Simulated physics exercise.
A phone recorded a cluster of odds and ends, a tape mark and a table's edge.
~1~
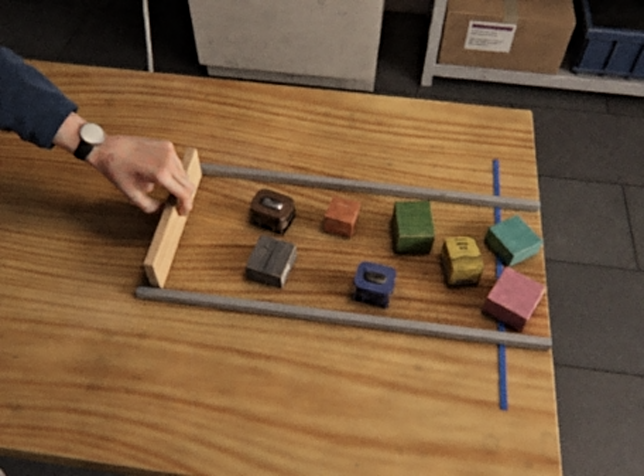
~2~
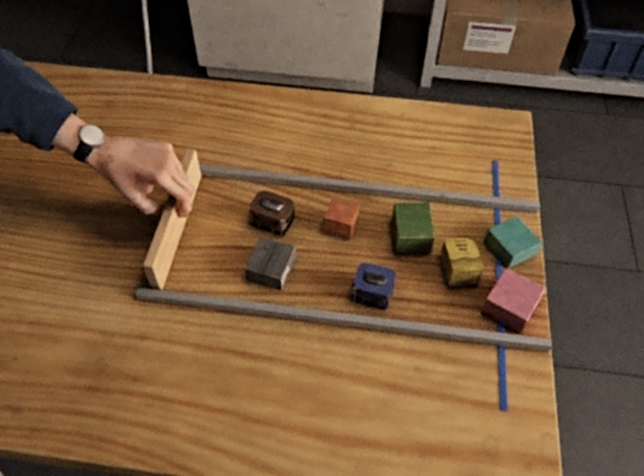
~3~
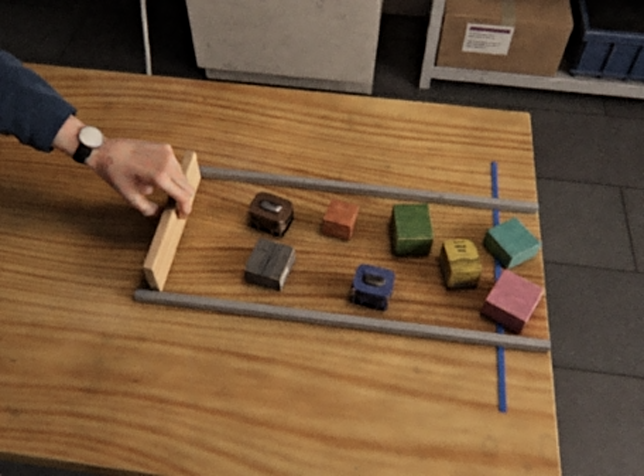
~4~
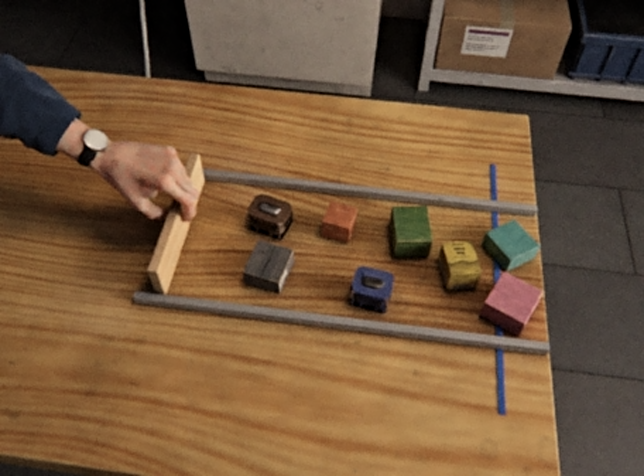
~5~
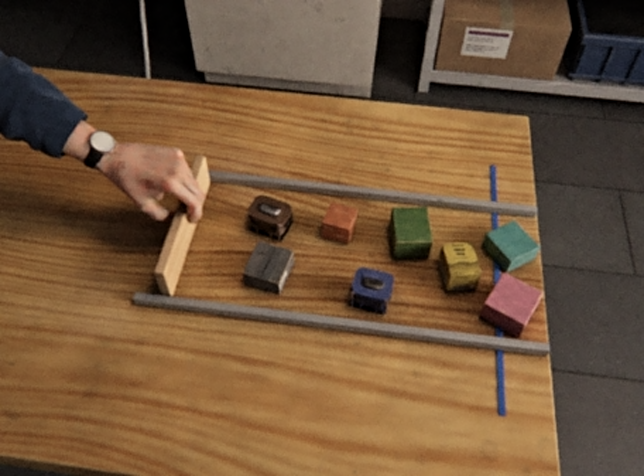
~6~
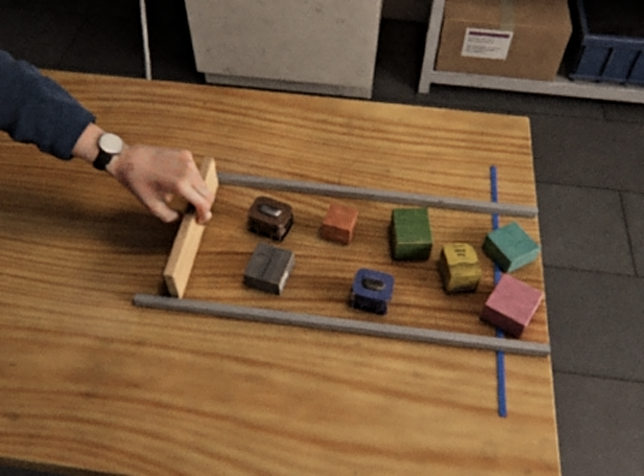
A wooden board held by a hand slid slightly to the right between two grey rails on a table, while the colourful blocks ahead of it stayed where they were, some near a blue line.
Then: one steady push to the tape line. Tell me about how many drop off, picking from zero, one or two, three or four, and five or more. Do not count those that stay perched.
The count that falls off is at least five.
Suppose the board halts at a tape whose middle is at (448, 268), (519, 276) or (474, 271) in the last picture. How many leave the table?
Per try in turn: 2, 6, 3.
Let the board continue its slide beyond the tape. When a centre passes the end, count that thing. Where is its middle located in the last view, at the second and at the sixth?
I'd put the first at about (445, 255) and the next at about (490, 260).
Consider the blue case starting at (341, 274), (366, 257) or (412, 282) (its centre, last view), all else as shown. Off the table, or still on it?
One after another: It is gone, then is safe, then is gone.
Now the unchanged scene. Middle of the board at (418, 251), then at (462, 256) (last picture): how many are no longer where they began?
That makes 8 at the first spot and 8 at the second.
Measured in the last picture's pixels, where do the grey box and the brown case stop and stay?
You'll see the grey box at (520, 296), with the brown case at (519, 243).
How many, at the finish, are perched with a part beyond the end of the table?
You'd get 0.
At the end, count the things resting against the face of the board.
At rest, 2 are in contact.
Soon after, none off yet; turquoise block at rest near (511, 247); pink block at rest near (512, 305); yellow box at rest near (460, 267).
Then, none off yet; turquoise block at rest near (511, 247); pink block at rest near (512, 305); yellow box moved a little near (483, 272).
Further on, one off so far; turquoise block on its side near (555, 279); pink block moved about its own width near (547, 313); yellow box moved about its own width near (503, 272).
By the end, the number that fall off is five or more; fallen, orange box, blue case, green block, yellow box, pink block and turquoise block.
